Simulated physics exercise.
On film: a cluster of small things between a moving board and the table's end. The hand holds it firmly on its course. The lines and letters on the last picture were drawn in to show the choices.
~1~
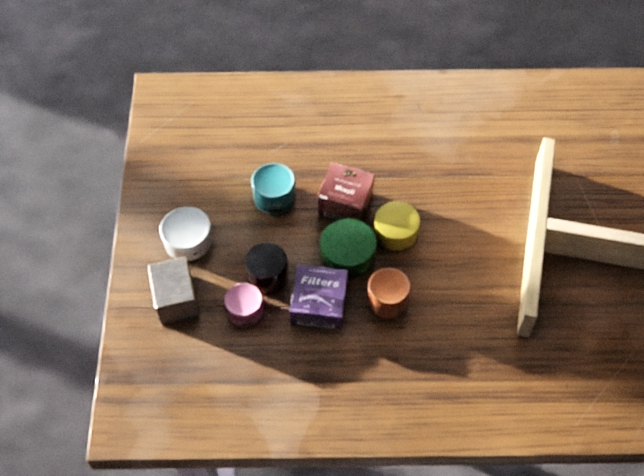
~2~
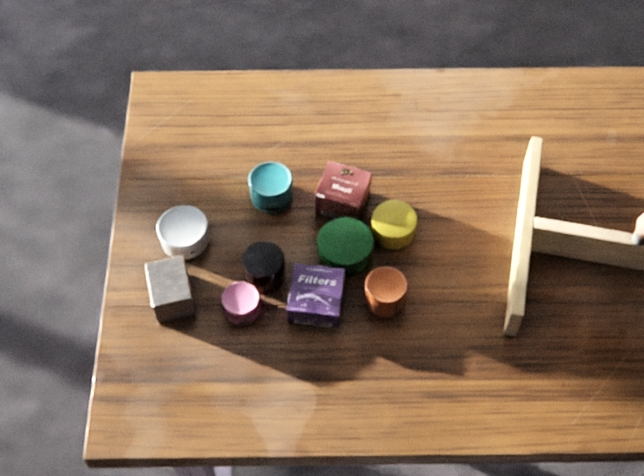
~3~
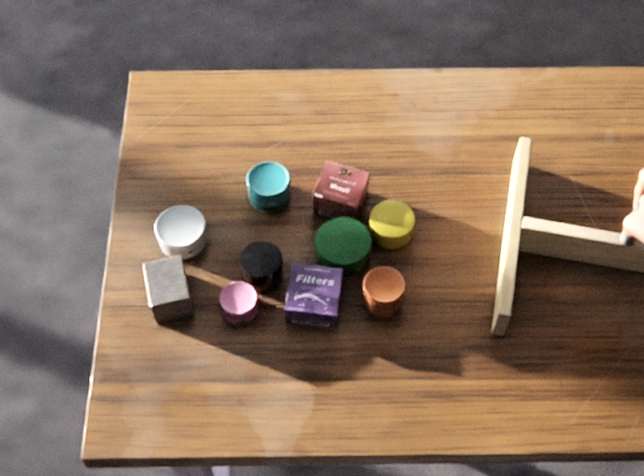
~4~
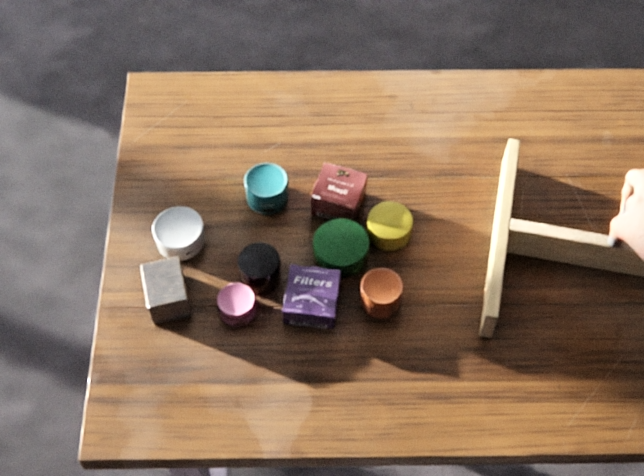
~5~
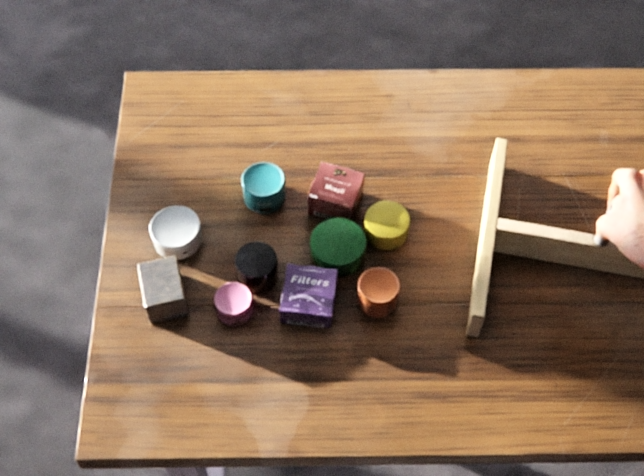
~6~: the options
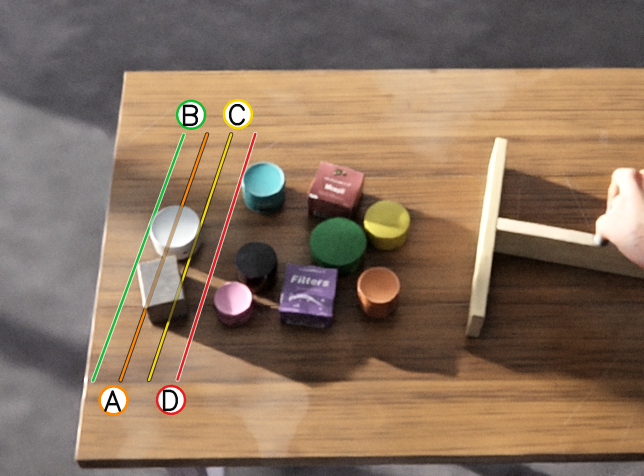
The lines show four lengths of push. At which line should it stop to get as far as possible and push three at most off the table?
No farther than A.
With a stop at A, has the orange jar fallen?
By then, no.
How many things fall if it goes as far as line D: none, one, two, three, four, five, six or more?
By then, none.
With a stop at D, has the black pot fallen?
No.
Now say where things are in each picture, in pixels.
Pink jar (244, 306); yellow pot (396, 226); orange jar (389, 293), in the first frame.
Board (528, 221); purple box (316, 295), in the second frame.
Board (516, 221); green pot (343, 247), in the third frame.
Board (504, 223); black pot (260, 268), in the fourth frame.
Board (491, 222); turquoise tub (264, 188); pink jar (234, 305); yellow pot (386, 226), in the fifth frame.
On the marked copy, A at (167, 247); B at (142, 247); C at (193, 247); D at (219, 246).
Following A. Soon after the start, board (375, 223); black pot (243, 267); purple box (288, 298).
Later, board (258, 224); grey block (136, 296); white jar (145, 230).
In the end, board (167, 225); grey block over the edge; black pot over the edge; three fallen.
As for the rest, B drops six; C is within the limit but short; D is within the limit but short.
